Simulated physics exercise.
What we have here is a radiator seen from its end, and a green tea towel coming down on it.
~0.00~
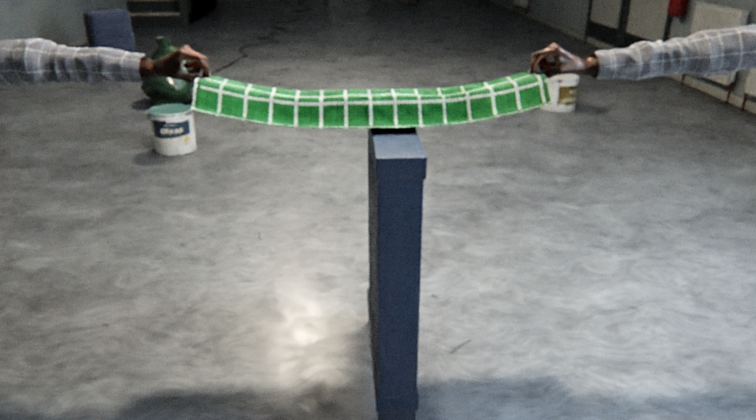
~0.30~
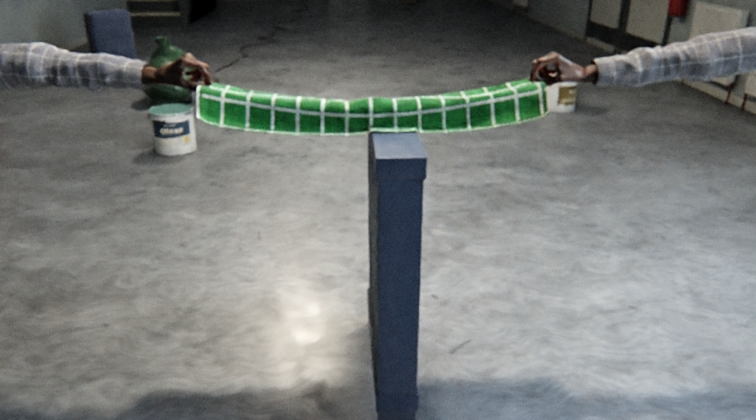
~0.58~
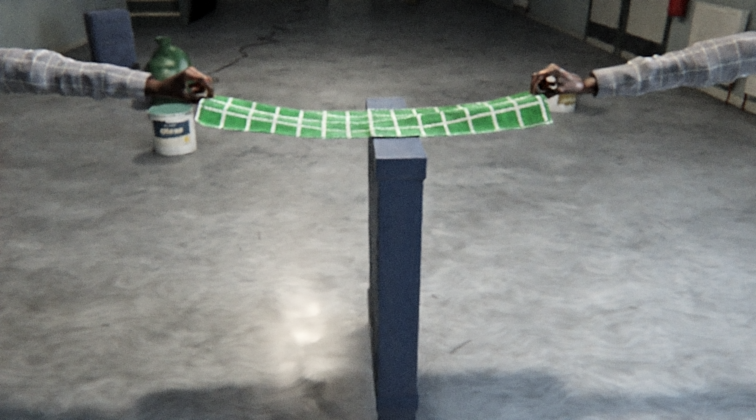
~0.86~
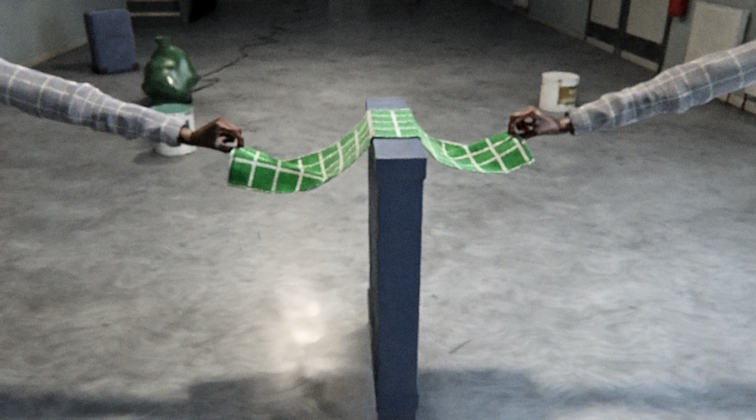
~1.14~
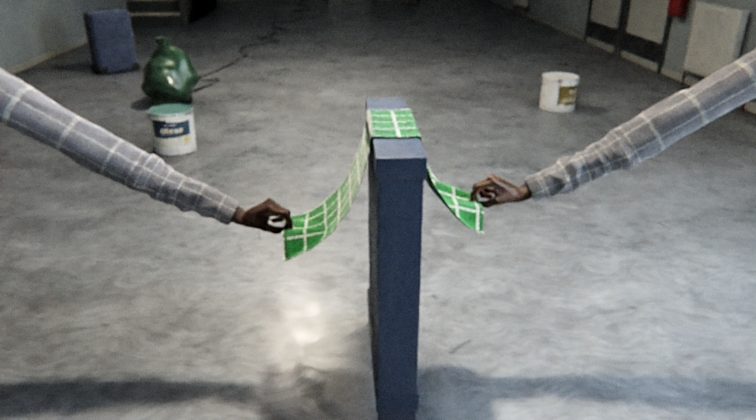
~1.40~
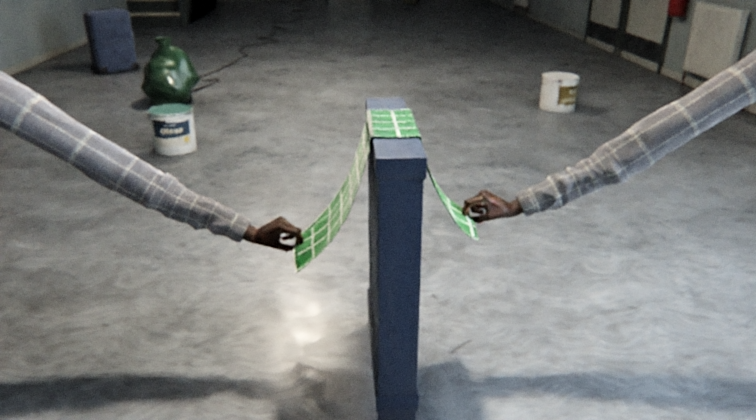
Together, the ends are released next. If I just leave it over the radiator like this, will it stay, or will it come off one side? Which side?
It'll stay put.
By 1.60 s, tea towel hanging on both sides, left end near (322, 263), right end near (445, 234).
By 1.72 s, tea towel hanging on both sides, left end near (360, 269), right end near (412, 240).
When it is over, tea towel hanging on both sides, left end near (370, 269), right end near (412, 240). The green tea towel keeps its place.
